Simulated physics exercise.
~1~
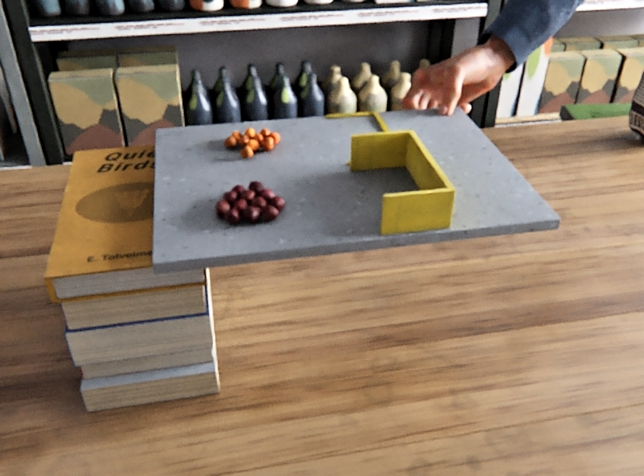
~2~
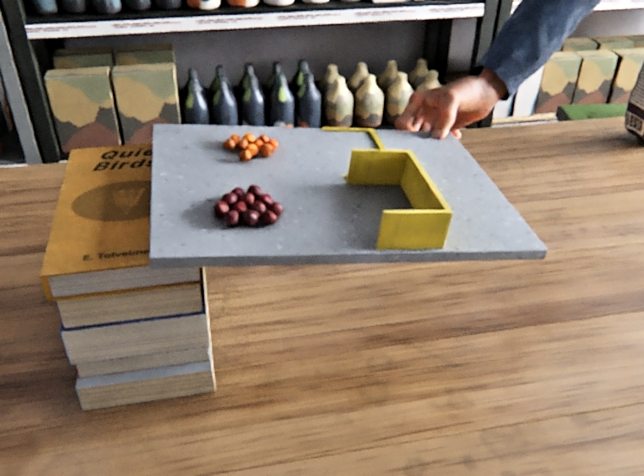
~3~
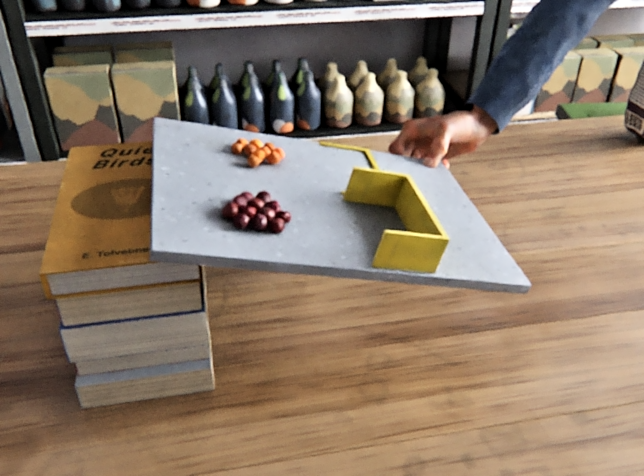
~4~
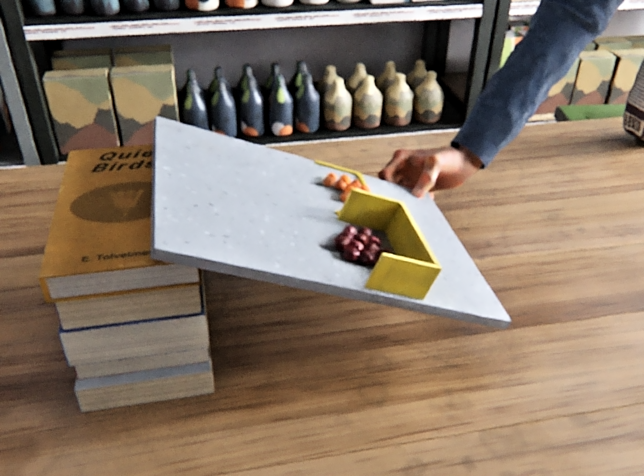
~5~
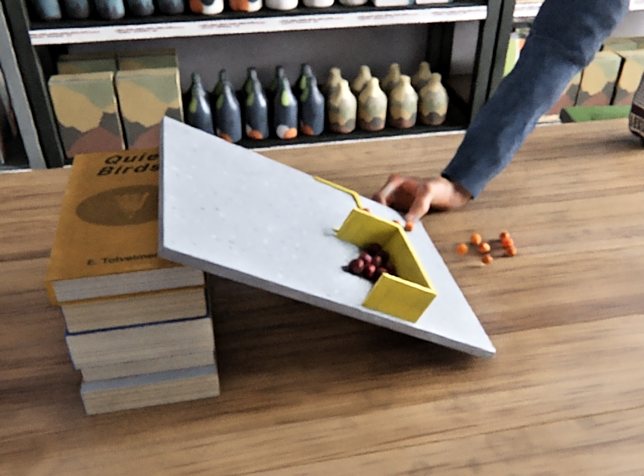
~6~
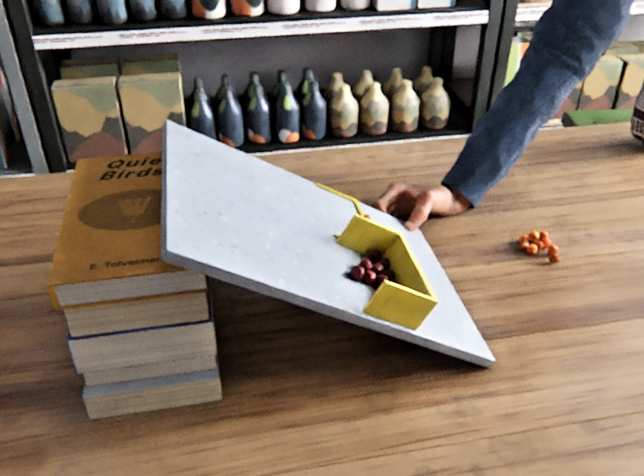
On a wooden counter in front of shelves of bottles, a grey board rests with one end on a stack of books while a hand holds its right end. Two heaps lie on it, dark red pieces nearer and orange ones behind, each with a yellow barrier to the right. The hand lowers the right end and the board tilts, the heaps at first staying put. As it steepens, both slide down to the right. The red pieces stop inside their barrier, while the orange ones pass theirs onto the counter. Finally, the red heap sits penned on the sloping board, and the orange pieces lie clustered beyond it.
